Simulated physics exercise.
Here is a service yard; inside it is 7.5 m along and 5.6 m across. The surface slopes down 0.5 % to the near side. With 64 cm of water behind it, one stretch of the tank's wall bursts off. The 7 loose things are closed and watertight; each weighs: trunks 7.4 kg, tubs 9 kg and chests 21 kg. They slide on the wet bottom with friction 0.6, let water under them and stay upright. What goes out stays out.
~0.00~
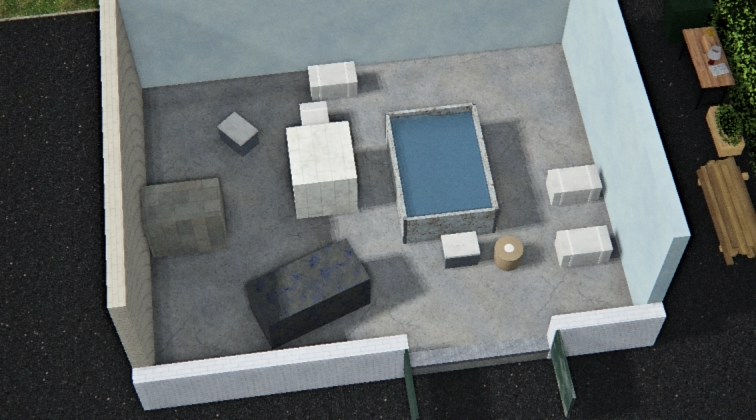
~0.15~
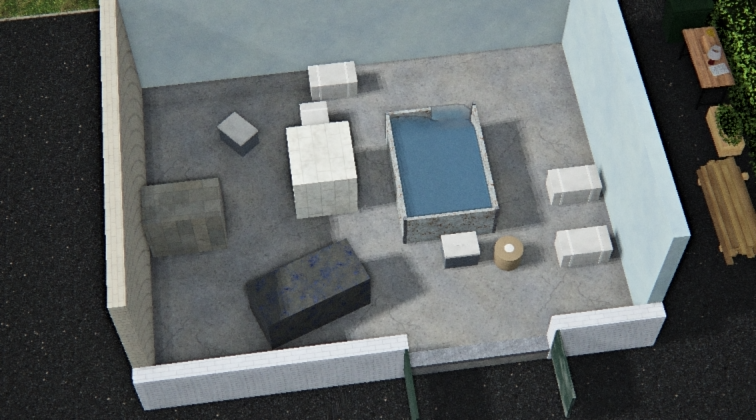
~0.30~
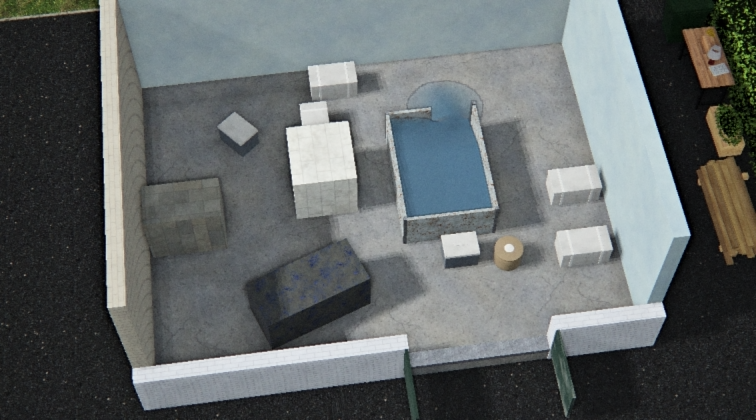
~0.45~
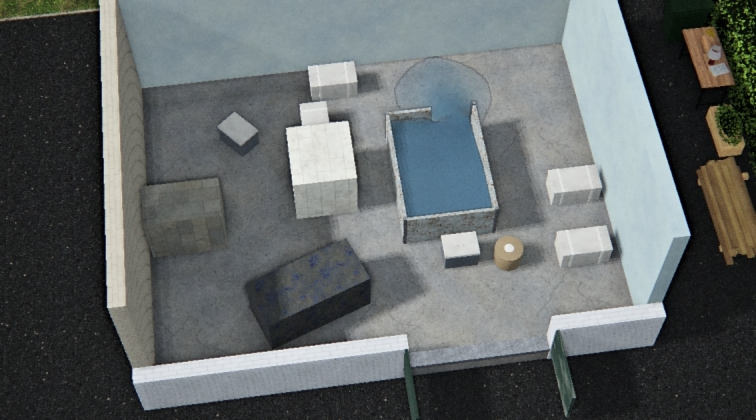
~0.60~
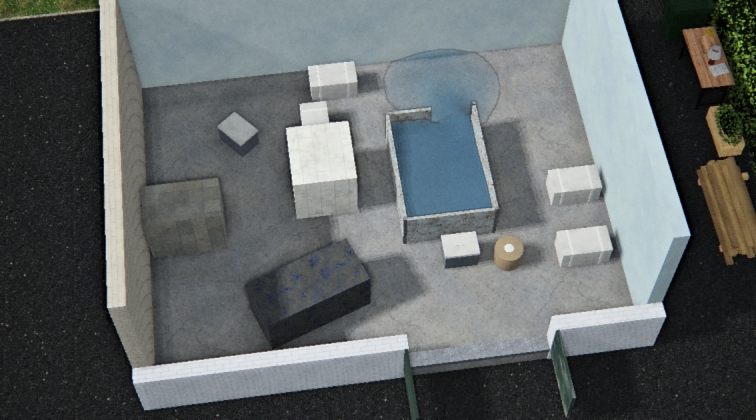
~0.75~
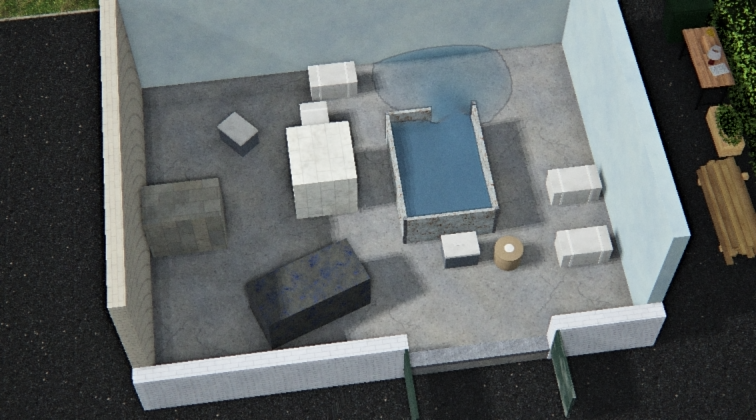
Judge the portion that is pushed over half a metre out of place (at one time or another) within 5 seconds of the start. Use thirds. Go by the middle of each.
Share: One to two thirds.
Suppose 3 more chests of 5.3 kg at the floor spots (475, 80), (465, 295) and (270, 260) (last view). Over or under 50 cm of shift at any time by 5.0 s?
In that order: Past it, less, less.
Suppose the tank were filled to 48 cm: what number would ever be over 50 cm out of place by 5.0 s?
Then 3.
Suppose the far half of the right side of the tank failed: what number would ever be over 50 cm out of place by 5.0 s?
Then 4.
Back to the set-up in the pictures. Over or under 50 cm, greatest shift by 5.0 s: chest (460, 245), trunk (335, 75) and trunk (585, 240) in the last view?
In that order: Short of it, past it, past it.
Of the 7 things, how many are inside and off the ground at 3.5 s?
At that moment 3.
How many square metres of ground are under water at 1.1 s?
About 7.0 m2.
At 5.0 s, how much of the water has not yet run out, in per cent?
Some 100 per cent remains.
After 1.1 s 0 of 7 are over 50 cm from their spots; 0 afloat.
After 2.2 s 0 of 7 are over 50 cm from their spots; 0 afloat.
After 3.5 s 2 of 7 are over 50 cm from their spots; 3 afloat.
After 5.0 s 4 of 7 are over 50 cm from their spots, and 4 have been at some point; 4 afloat.
